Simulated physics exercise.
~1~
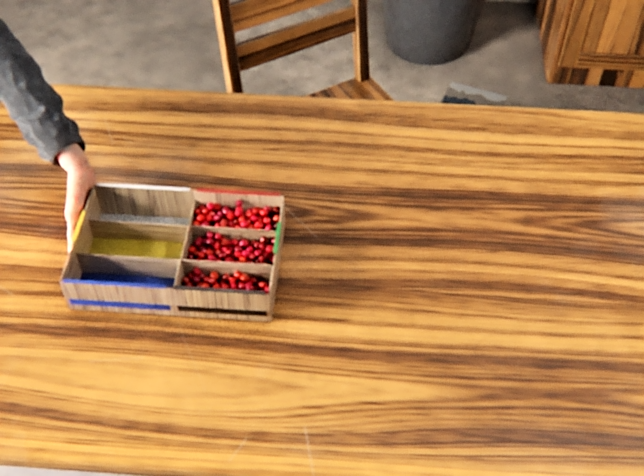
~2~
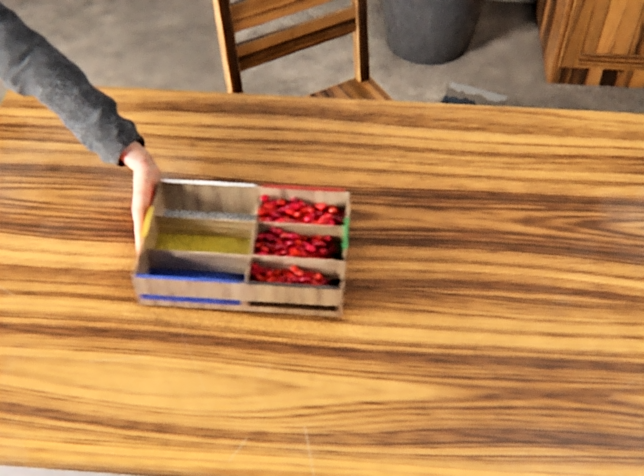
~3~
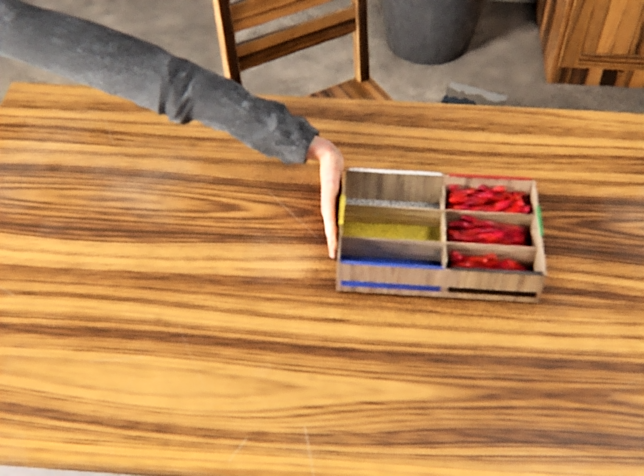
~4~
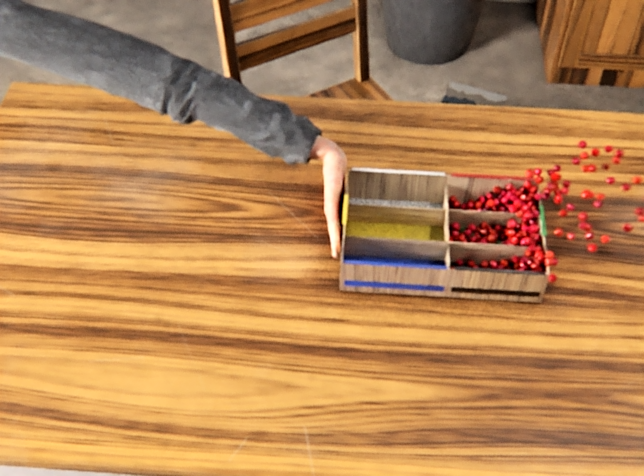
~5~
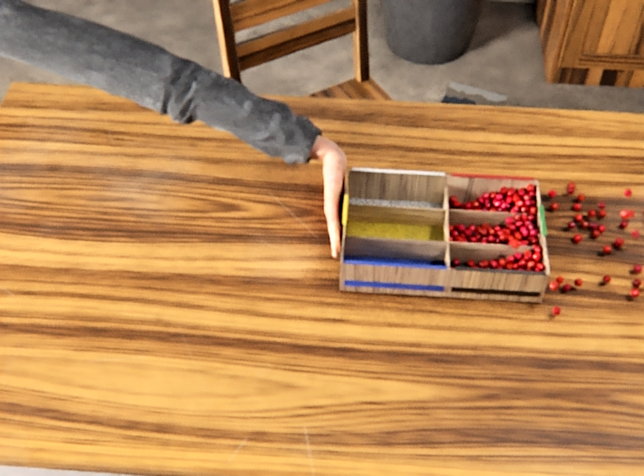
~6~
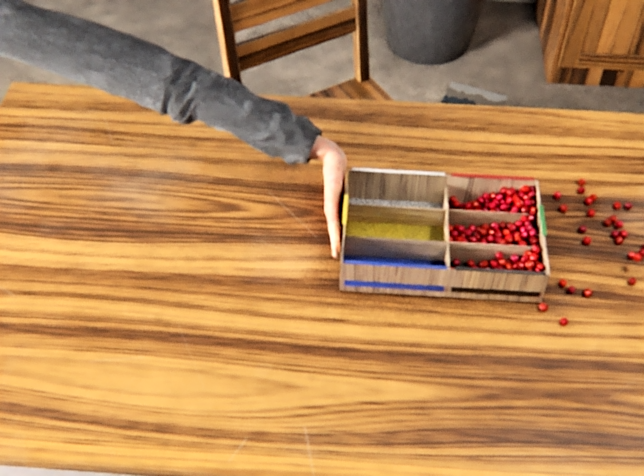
In this clip, a hand pushes a divided wooden tray, its right compartments filled with small red berries, rightward across a wooden table and stops abruptly. Some berries fly over the right edge and scatter on the table, while most stay inside the tray as everything settles.
